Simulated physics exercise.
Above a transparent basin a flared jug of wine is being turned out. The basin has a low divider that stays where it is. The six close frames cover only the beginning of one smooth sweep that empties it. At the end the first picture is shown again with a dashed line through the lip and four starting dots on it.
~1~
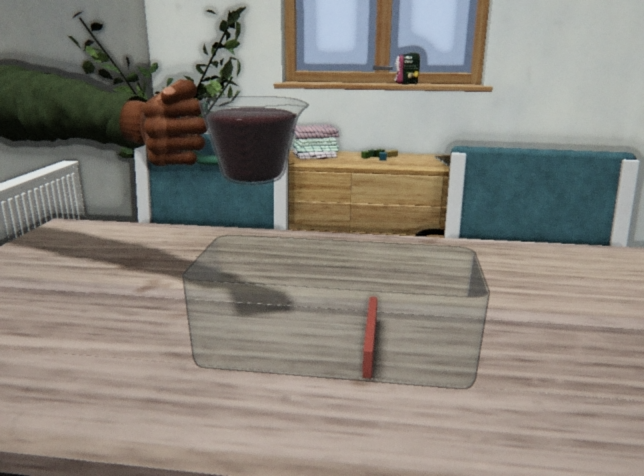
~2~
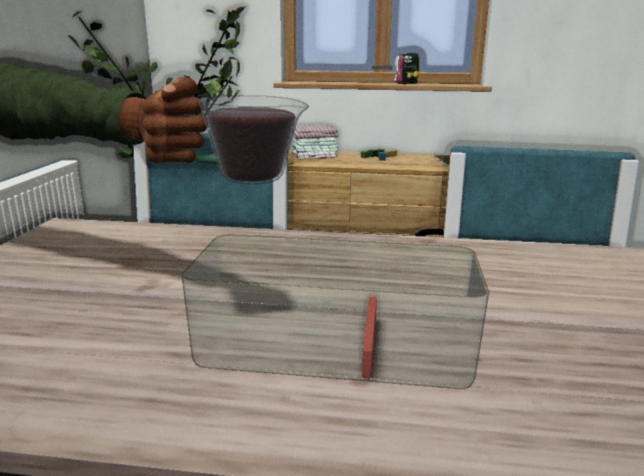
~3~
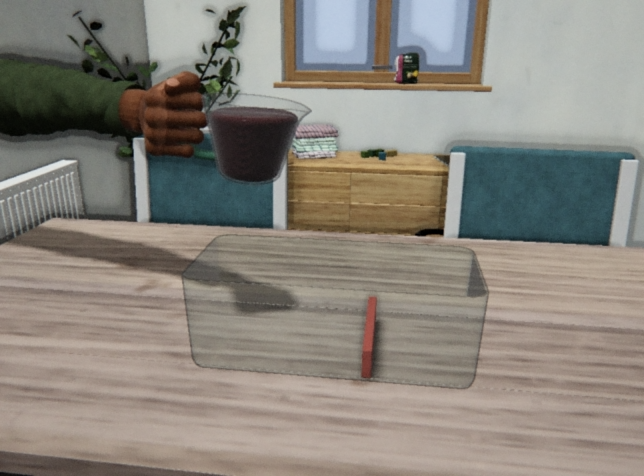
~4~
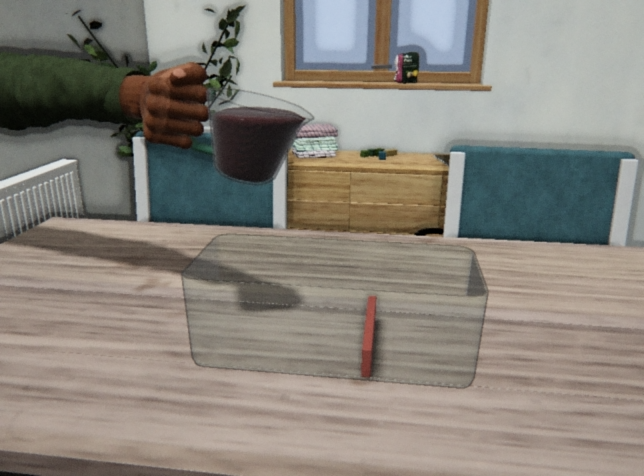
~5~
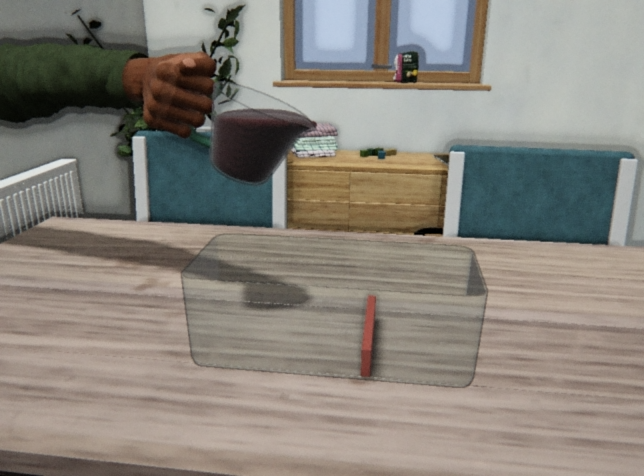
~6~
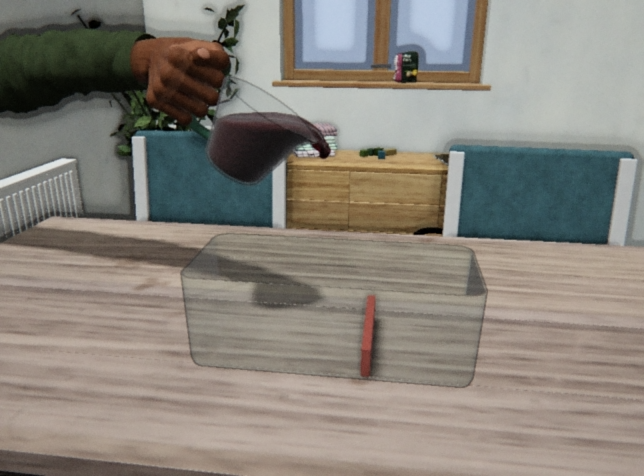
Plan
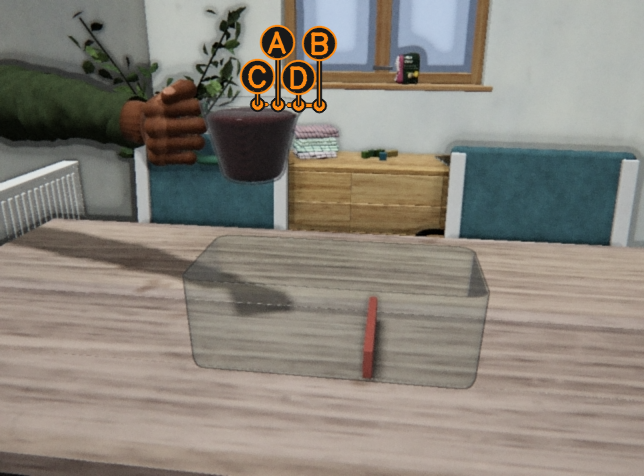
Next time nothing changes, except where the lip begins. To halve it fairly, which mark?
The best place is B.
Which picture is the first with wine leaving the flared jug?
In picture 5.
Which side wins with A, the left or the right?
The left side.
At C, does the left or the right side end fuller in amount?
The left side.
In orange, A at (277, 104); B at (319, 105); C at (257, 104); D at (298, 105).
Choosing A, about 91 % ends left of the wall and 7 % right of it.
Choosing B, about 56 % ends left of the wall and 43 % right of it.
Choosing C, about 92 % ends left of the wall and 8 % right of it.
Choosing D, about 85 % ends left of the wall and 12 % right of it; 3 % is lost outside.
